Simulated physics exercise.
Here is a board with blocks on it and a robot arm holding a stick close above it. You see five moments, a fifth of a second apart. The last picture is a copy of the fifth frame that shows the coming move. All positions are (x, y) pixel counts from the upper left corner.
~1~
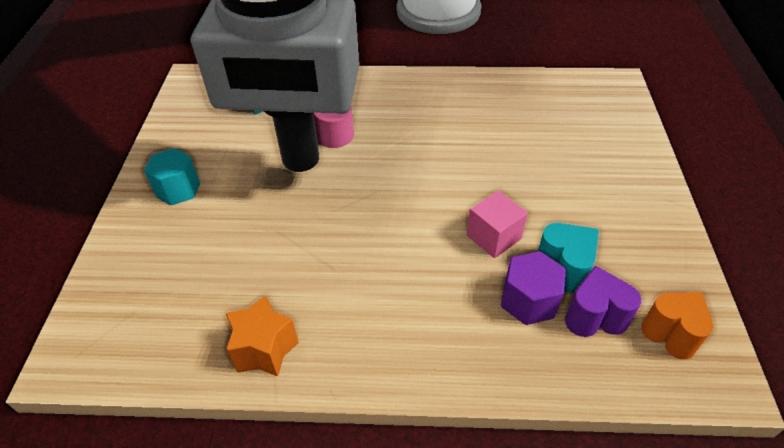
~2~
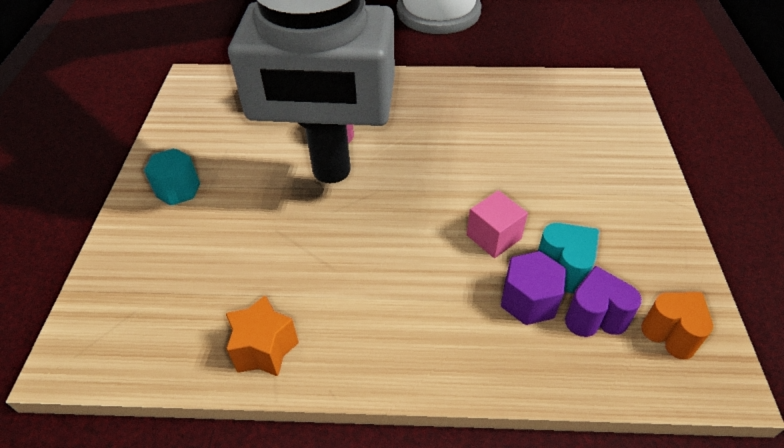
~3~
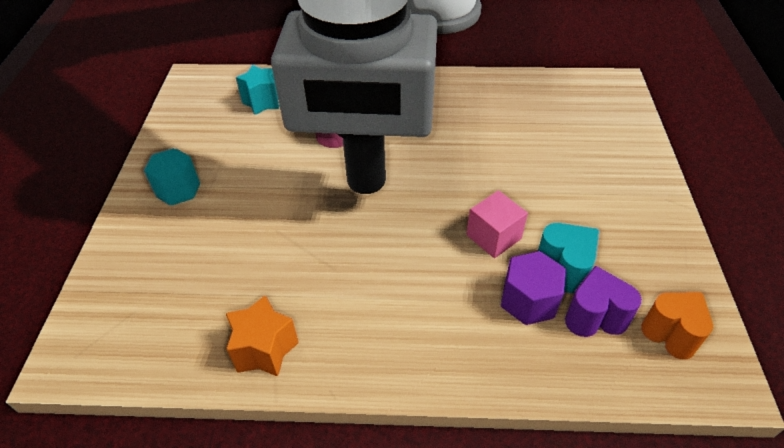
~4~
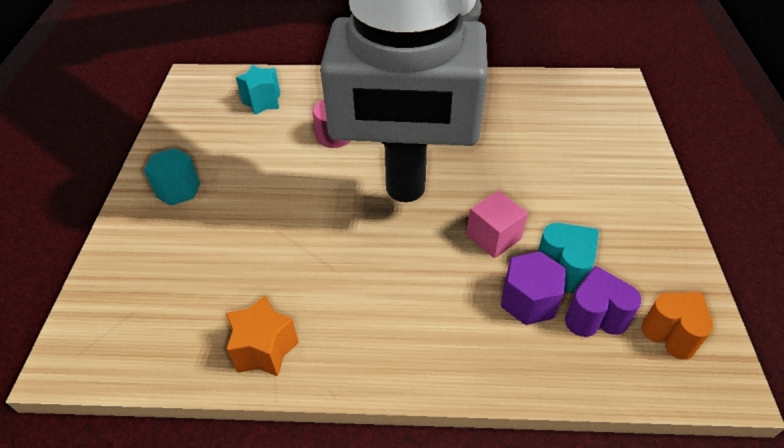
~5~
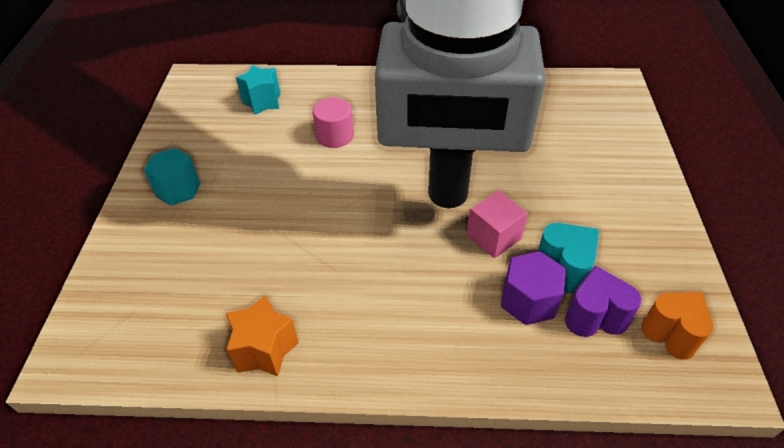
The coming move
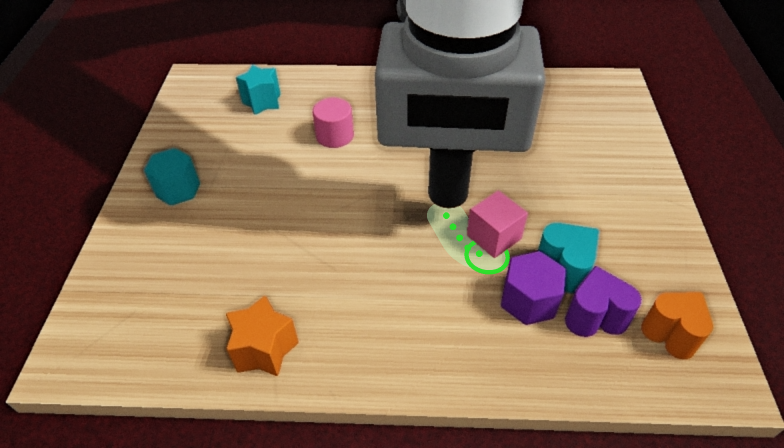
We see a gray robot arm with a black stick move steadily rightward and slightly nearer over a wooden board of colored blocks, uncovering a turquoise star and pink cylinder behind it and nearing a pink cube, while the blocks stay still.
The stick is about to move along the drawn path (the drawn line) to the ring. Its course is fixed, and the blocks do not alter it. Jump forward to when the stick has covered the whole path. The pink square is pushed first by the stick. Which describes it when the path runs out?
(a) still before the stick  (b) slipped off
My answer is option a.
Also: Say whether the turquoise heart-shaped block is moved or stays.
That one moves away.
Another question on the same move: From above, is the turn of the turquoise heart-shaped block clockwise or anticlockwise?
The turquoise heart-shaped block rotates clockwise.
The drawn path runs from (446, 216) via (456, 231) and (467, 247), ending at (487, 256).
Halfway along, stick (463, 220); pink square (507, 218), turned 30° anticlockwise.
At the end, stick (491, 236); pink square (533, 224), turned 60° anticlockwise; purple hexagonal block not moved; turquoise heart-shaped block (586, 240), turned 20° clockwise.
